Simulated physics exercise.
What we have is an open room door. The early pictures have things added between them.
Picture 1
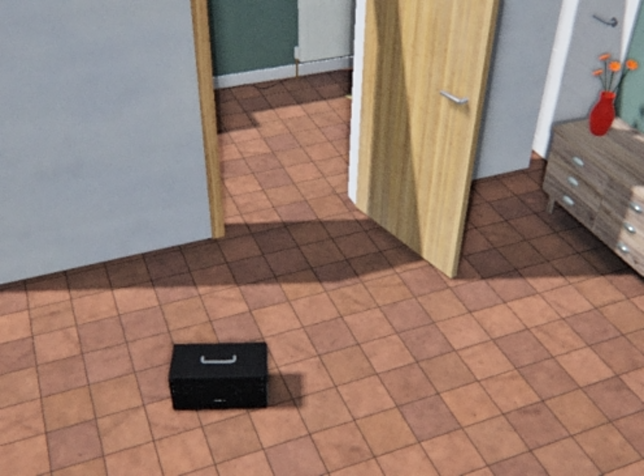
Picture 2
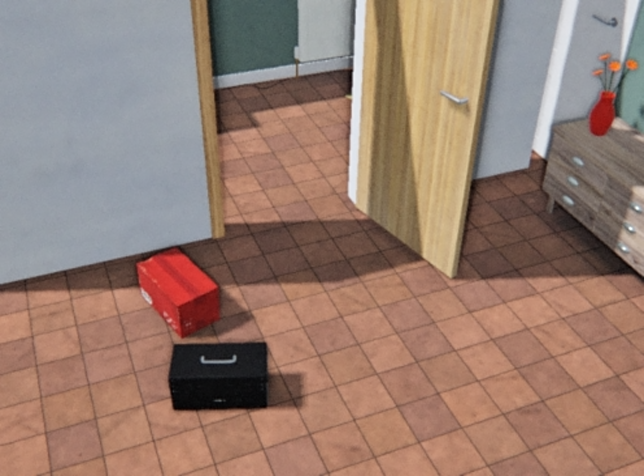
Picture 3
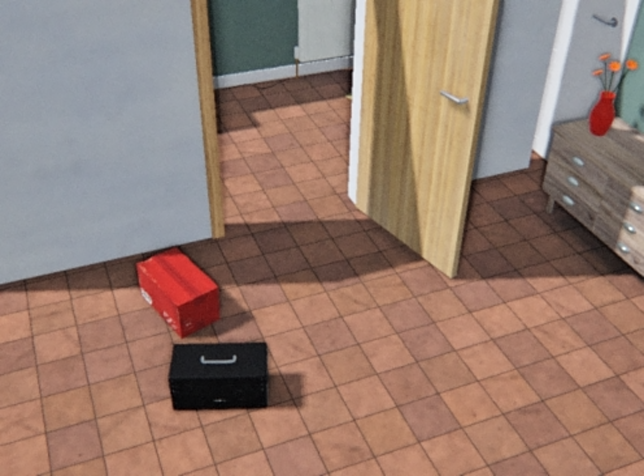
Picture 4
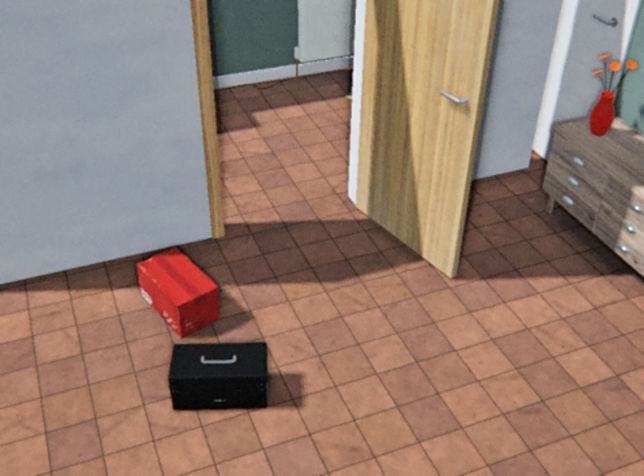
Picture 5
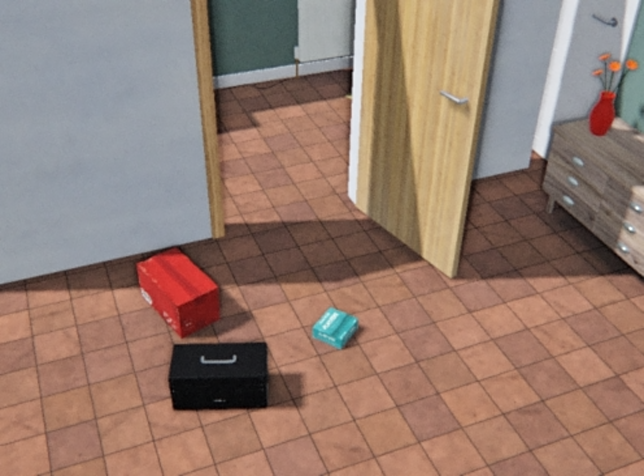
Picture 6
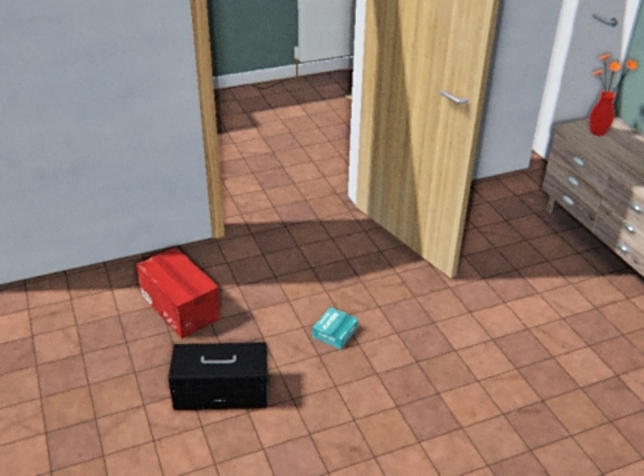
In a room with a terracotta-tiled floor, a wooden door stands open and still behind a black toolbox; a red box appears behind the toolbox, then a small turquoise box appears to the right, with no other visible movement.
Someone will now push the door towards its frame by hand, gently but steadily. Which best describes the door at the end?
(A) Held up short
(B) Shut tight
The answer is B.
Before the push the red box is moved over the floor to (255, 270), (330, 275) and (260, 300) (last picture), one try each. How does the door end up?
First try: It jams; second try: It stops short; third try: It reaches the frame.
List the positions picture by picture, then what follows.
The first frame shows door wide open and still.
The second frame shows door wide open and still; red box (179, 292); black toolbox (220, 376).
The third frame shows door wide open and still; red box (179, 292); black toolbox (220, 376).
The fourth frame shows door wide open and still; red box (179, 292); black toolbox (220, 376).
The fifth frame shows door wide open and still; red box (179, 292); black toolbox (220, 376).
The sixth frame shows door wide open and still; turquoise box (336, 328); red box (179, 292).
Then, 0.70 s on from there, open by 87°.
Then, 1.20 s on from there, open by 62°.
Then, 1.70 s on from there, open by 35°.
Then, 2.10 s on from there, open by 12°.
In the end, open by 0°; all 3 unmoved. At the end, from the last picture's camera, turquoise box near (336, 328).
